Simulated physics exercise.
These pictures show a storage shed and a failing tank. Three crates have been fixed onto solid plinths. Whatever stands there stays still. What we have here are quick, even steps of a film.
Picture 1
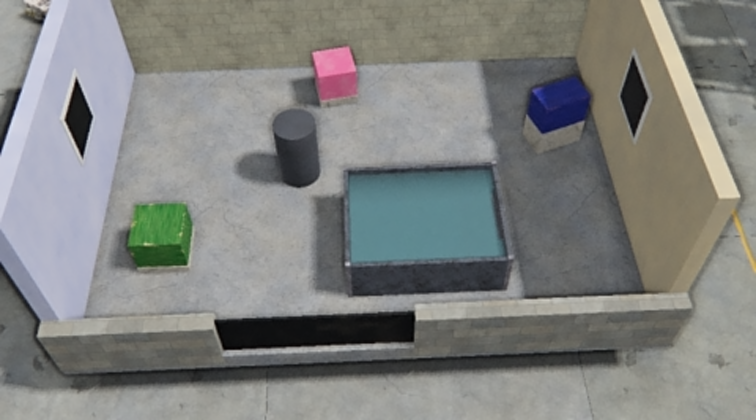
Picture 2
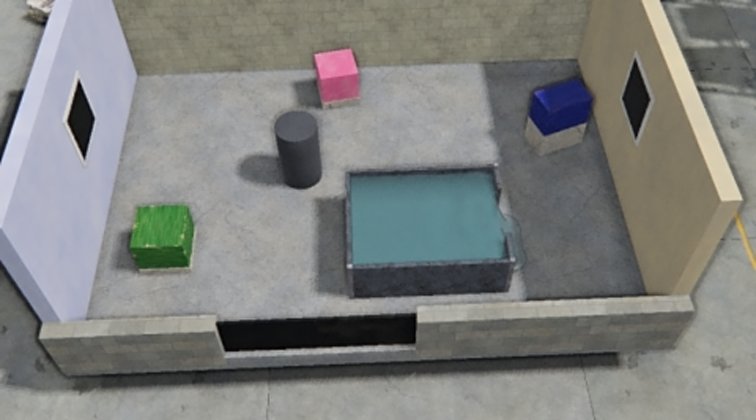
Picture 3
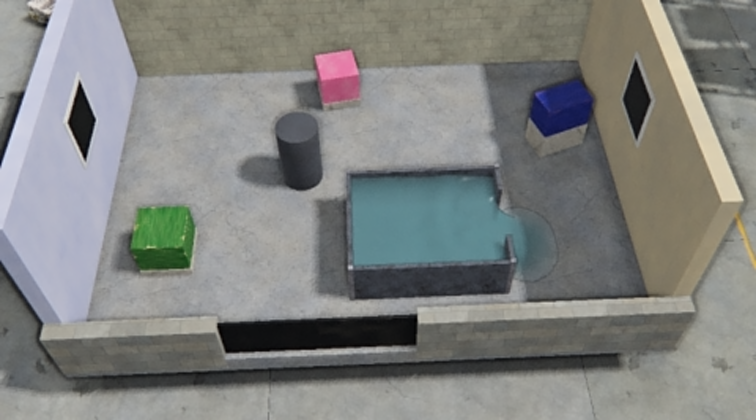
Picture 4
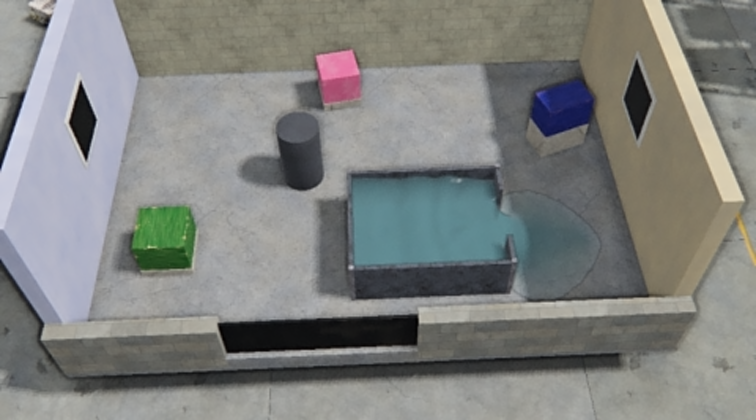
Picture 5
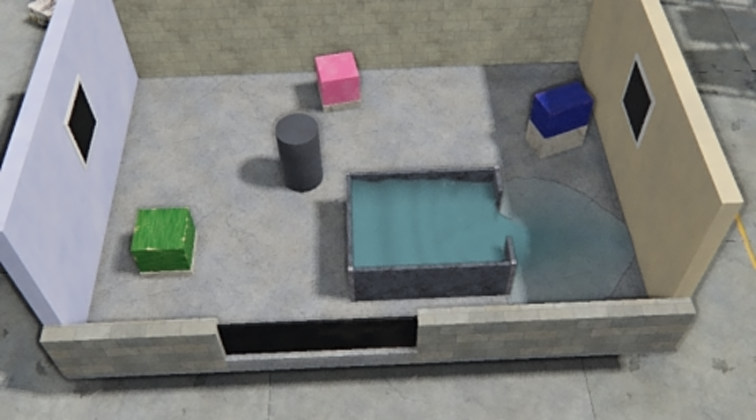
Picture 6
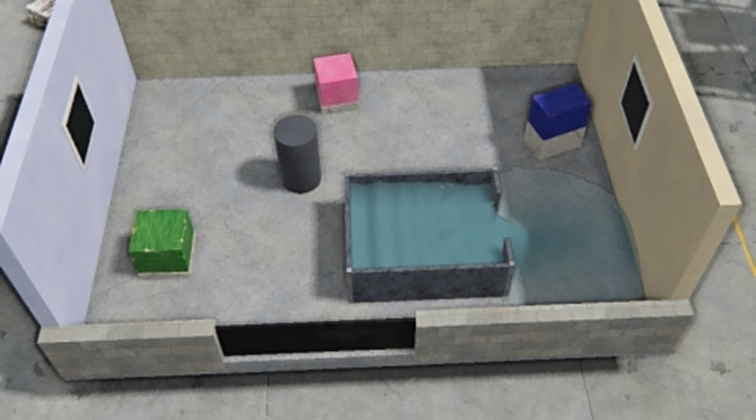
At the start, a rectangular open tank of blue-green water stands whole and still in a walled shed with green, pink and blue blocks. A gap opens in its right side and water pours out, then spreads rightward across the floor to the tan wall, while the blocks stay put.
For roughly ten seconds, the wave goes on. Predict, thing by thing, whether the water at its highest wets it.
My prediction: The blue crate has no water on it afterwards, the pink crate has no water on it afterwards, the green crate has no water on it afterwards.
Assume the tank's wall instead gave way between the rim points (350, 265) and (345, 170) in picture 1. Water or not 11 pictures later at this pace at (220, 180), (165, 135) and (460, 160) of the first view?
One by one, they turn out drenched, drenched and not soaked.
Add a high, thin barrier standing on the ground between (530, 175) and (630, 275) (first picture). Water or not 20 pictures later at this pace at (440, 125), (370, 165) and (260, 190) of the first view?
As listed: Flooded, wet, not flooded.
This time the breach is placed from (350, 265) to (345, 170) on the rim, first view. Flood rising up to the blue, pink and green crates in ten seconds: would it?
Result - blue crate is not reached; pink crate gets flooded; green crate gets flooded.
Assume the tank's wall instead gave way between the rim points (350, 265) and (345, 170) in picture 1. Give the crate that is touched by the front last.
The one in blue.
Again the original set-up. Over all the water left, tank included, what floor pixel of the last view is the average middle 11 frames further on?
Close to (496, 242), I reckon.
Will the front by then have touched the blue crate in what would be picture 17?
By then the blue crate has been hit.
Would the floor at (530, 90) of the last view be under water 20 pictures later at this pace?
Result for the point: Waterlogged.
A moment on, water covers 15 % of the floor; the blue crate water round its plinth, the pink crate not reached, the green crate not reached.
Next, water covers 20 % of the floor; the blue crate water round its plinth, the pink crate not reached, the green crate not reached.
Then, water covers 35 % of the floor; the blue crate water round its plinth, the pink crate not reached, the green crate not reached.
Later, water covers 70 % of the floor; the blue crate water round its plinth, the pink crate water round its plinth, the green crate water round its plinth.
In the end, water covers 100 % of the floor; the blue crate stayed above the water, the pink crate stayed above the water, the green crate stayed above the water.
